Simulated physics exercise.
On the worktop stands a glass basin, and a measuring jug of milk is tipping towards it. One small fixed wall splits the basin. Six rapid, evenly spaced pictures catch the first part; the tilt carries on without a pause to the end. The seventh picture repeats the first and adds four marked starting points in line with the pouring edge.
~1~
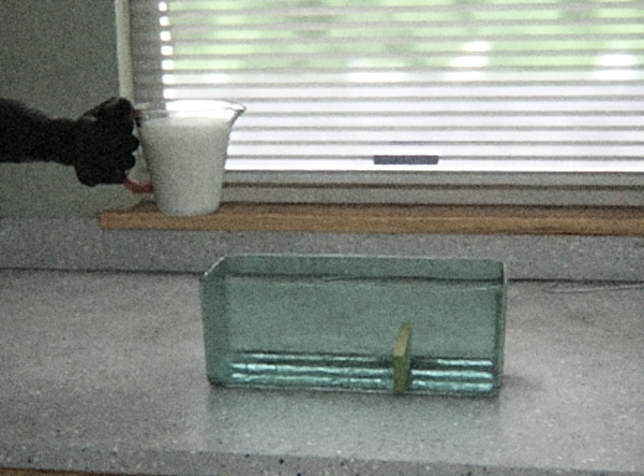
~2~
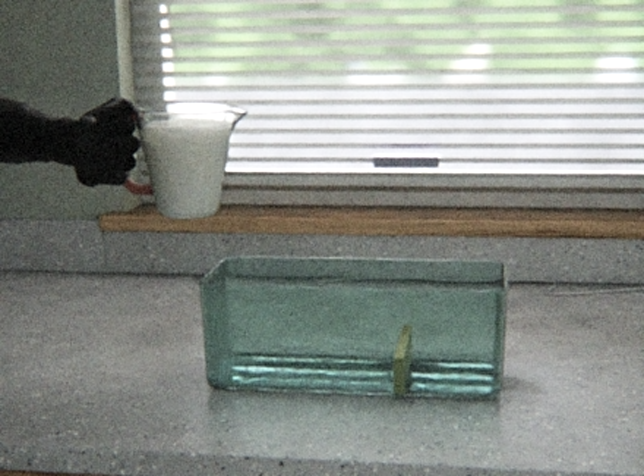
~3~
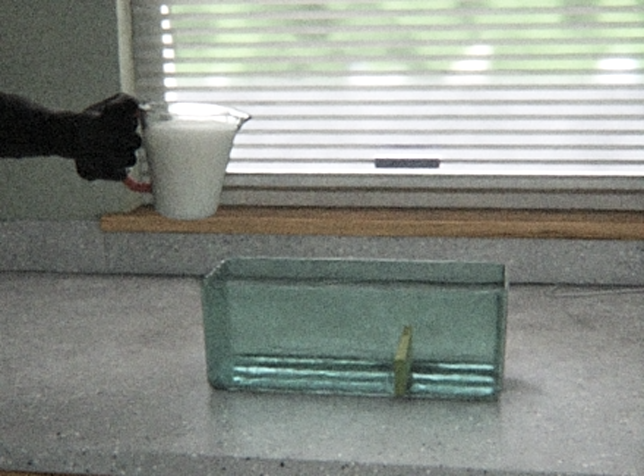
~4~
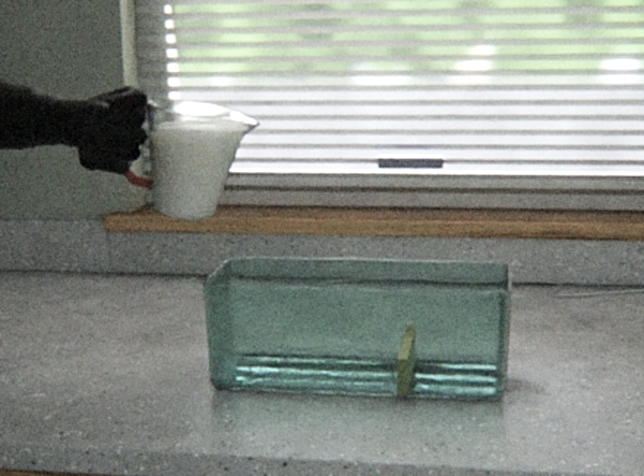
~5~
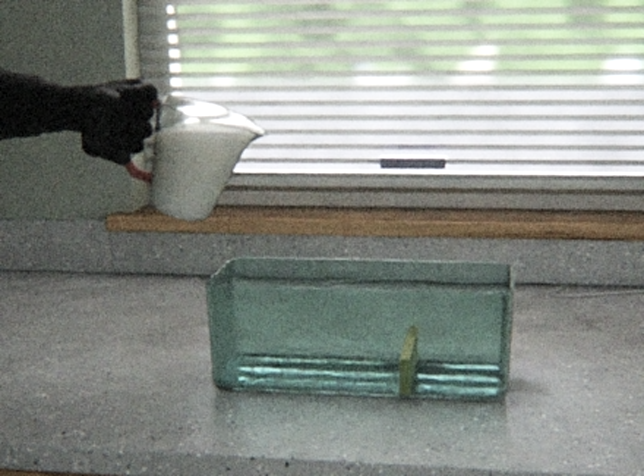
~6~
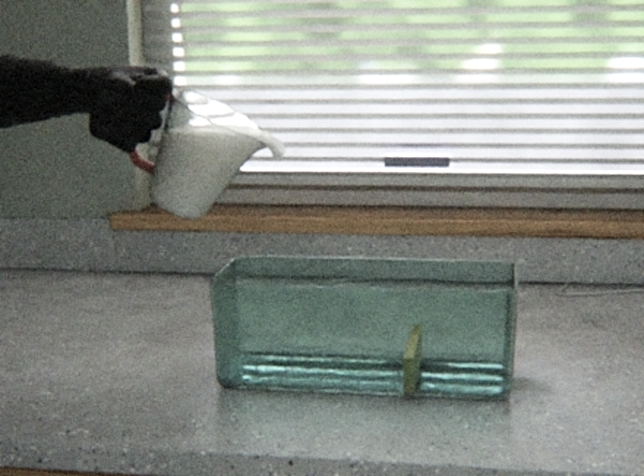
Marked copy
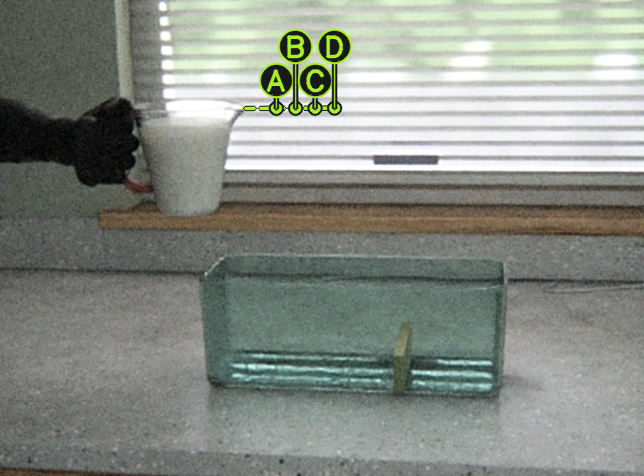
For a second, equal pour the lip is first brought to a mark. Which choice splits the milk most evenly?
Use place D.
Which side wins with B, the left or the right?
The left one.
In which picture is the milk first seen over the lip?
In picture 6.
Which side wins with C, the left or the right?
The left side.
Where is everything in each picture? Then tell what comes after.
In the first frame, upright, lip at (245, 108); basin from (208, 383) to (502, 394); top of the wall at (403, 337); nothing has left yet.
In the second frame, upright, lip at (247, 112); nothing has left yet.
In the third frame, tipped about 5°, lip at (251, 117); nothing has left yet.
In the fourth frame, tipped about 11°, lip at (258, 124); nothing has left yet.
In the fifth frame, tipped about 19°, lip at (265, 134); nothing has left yet.
In the sixth frame, tipped about 28°, lip at (273, 145); milk is over the lip, down to (279, 154).
On the marked copy, A at (276, 108); B at (295, 108); C at (315, 108); D at (334, 108).
If A is chosen, about 95 % ends left of the wall and 4 % right of it.
If B is chosen, about 93 % ends left of the wall and 5 % right of it.
If C is chosen, about 82 % ends left of the wall and 16 % right of it.
If D is chosen, about 46 % ends left of the wall and 53 % right of it.
